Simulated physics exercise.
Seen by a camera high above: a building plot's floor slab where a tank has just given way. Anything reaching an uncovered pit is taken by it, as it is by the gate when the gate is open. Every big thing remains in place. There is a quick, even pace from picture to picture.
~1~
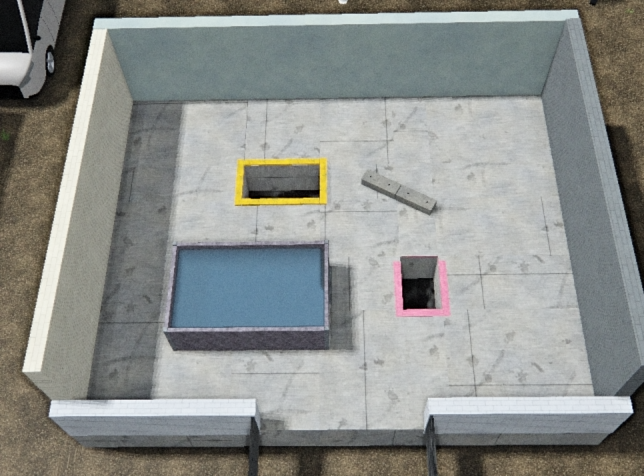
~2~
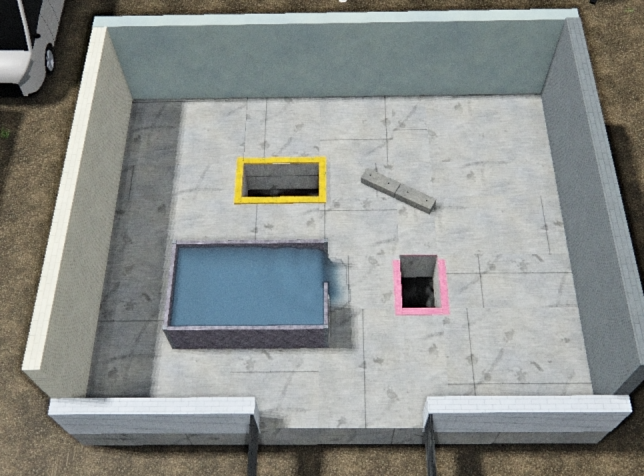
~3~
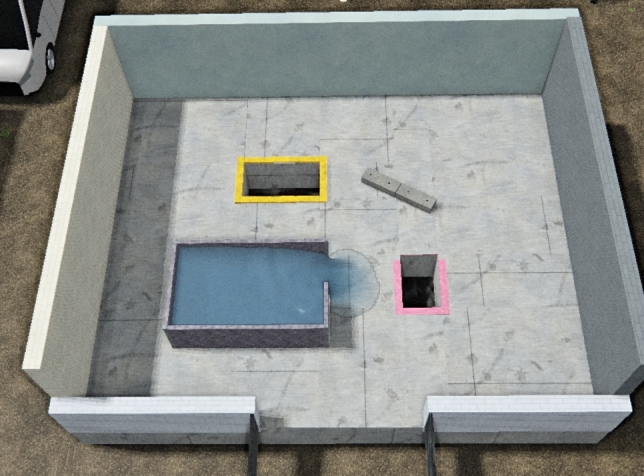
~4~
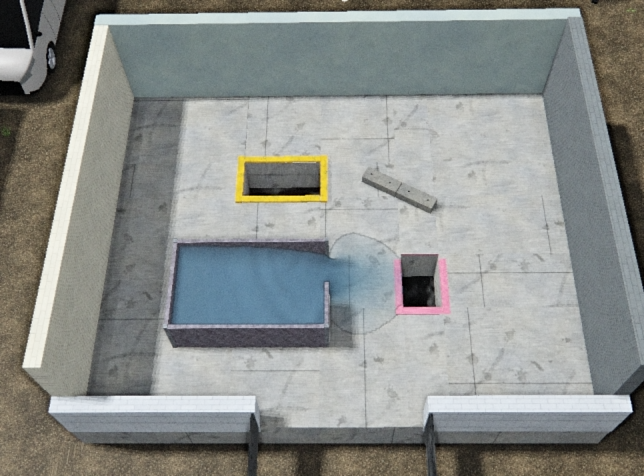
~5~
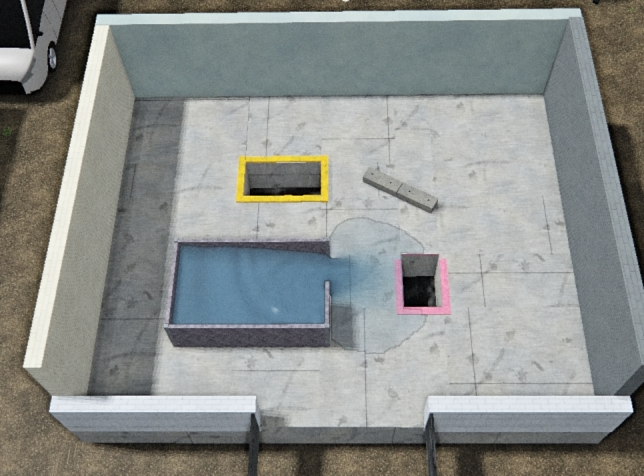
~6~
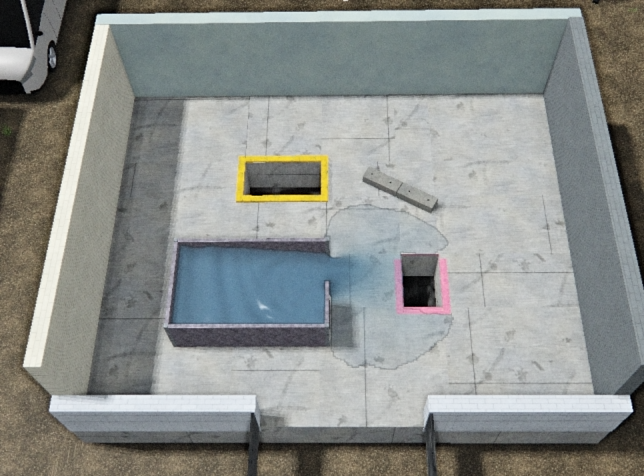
On a walled concrete slab, water pours from a tank's right side and spreads around a pink-edged opening.
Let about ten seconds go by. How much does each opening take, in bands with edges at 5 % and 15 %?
One by one: The gate ends up low - beneath five per cent. The pink pit ends up high - past fifteen per cent. The yellow pit ends up low - beneath five per cent.
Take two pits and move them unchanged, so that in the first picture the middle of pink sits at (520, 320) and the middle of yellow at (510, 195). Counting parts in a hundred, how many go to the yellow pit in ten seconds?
Out of every hundred parts, the yellow pit gets 10.
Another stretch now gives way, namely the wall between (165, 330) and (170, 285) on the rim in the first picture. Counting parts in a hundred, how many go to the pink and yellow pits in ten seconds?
In percent: Pink 2, yellow 0.
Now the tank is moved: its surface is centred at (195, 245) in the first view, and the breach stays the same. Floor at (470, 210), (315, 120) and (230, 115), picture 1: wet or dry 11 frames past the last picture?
Spot one wetted, spot two unwetted, spot three unwetted.
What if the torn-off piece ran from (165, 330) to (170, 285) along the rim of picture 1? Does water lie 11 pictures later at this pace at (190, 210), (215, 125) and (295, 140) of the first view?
The first would be drenched, the second still unwetted and the third still unwetted.
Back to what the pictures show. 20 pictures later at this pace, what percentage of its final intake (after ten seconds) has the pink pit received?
Around 55 in a hundred.
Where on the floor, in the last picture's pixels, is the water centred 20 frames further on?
At roughly (325, 288).
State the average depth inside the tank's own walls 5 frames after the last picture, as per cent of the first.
Close to 74 %.
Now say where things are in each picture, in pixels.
In the first picture, the open tank at (249, 287) is whole and still.
In the second picture, the front is at (339, 305), out from the gap at (325, 276).
In the third picture, water pours out at (325, 277) and has run to (375, 288).
In the fourth picture, the front is at (401, 301), out from the gap at (325, 277).
In the fifth picture, the front is at (417, 247), out from the gap at (326, 277).
In the sixth picture, water pours out at (326, 277) and has run to (440, 240).
A moment on, water covers 15 % of the floor; the gate 0 %, the pink pit 9 %, the yellow pit 0 %.
Next, water covers 25 % of the floor; the gate 0 %, the pink pit 17 %, the yellow pit 0 %.
Then, water covers 30 % of the floor; the gate 0 %, the pink pit 25 %, the yellow pit 0 %.
Later, water covers 40 % of the floor; the gate 1 %, the pink pit 36 %, the yellow pit 0 %.
In the end, water covers 55 % of the floor; the gate 2 %, the pink pit 47 %, the yellow pit 0 %.
